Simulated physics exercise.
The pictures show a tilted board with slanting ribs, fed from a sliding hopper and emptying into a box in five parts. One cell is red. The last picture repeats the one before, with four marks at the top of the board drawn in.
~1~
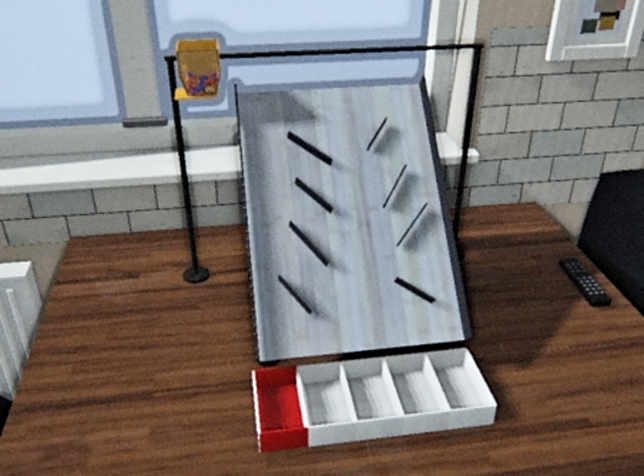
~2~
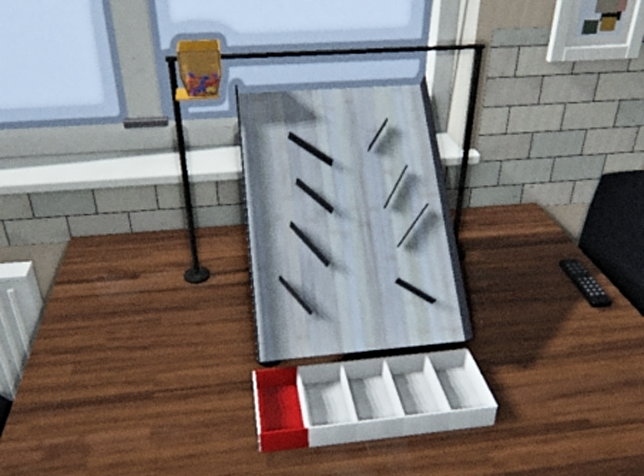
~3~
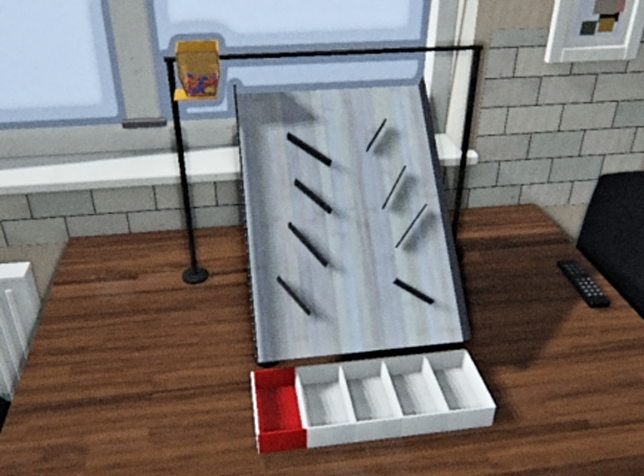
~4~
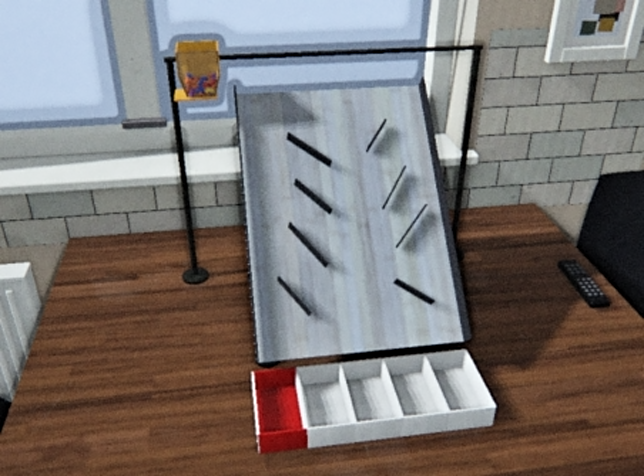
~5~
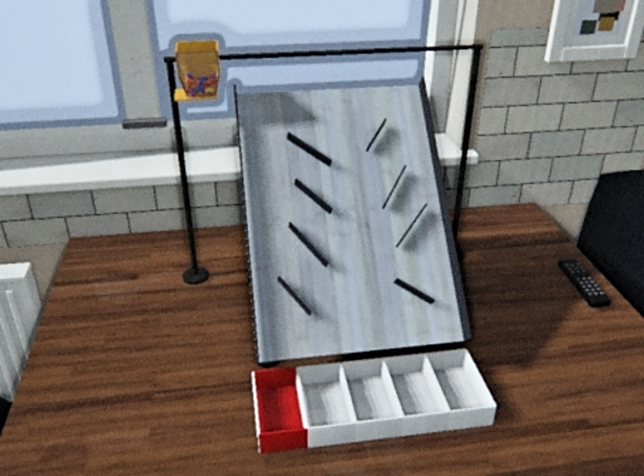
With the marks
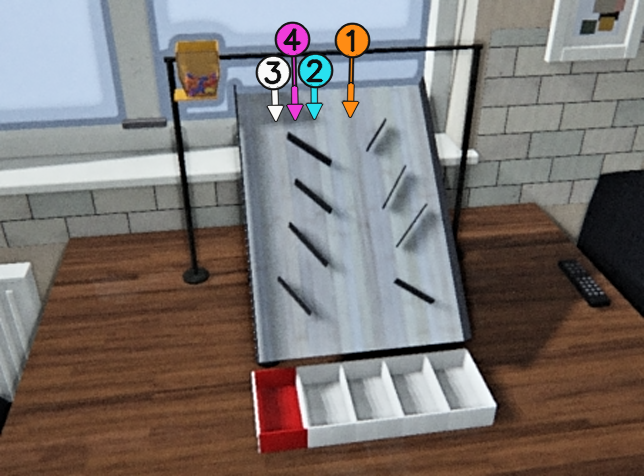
Tilted grey board with slanting black ribs standing motionless above a five-part box with one red cell, a small hopper hanging upper left.
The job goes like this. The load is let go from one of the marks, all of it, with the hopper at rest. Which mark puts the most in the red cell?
3.
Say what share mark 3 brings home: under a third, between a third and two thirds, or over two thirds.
Mark 3 gives between a third and two thirds.
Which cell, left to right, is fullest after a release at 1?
It is the third one.
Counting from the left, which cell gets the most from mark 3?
The first from the left.
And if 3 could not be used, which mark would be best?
That would be 4.
On the marked copy, mark 1 meets the board at (350, 111); mark 2 meets the board at (314, 113); mark 3 meets the board at (275, 115); mark 4 meets the board at (295, 114).
With 1, none in the red cell, all in other cells.
With 2, none in the red cell, most in other cells, a small part held on the board.
With 3, about half in the red cell, about a third in other cells, a small part held on the board.
With 4, about a quarter in the red cell, about two thirds in other cells, a small part held on the board.
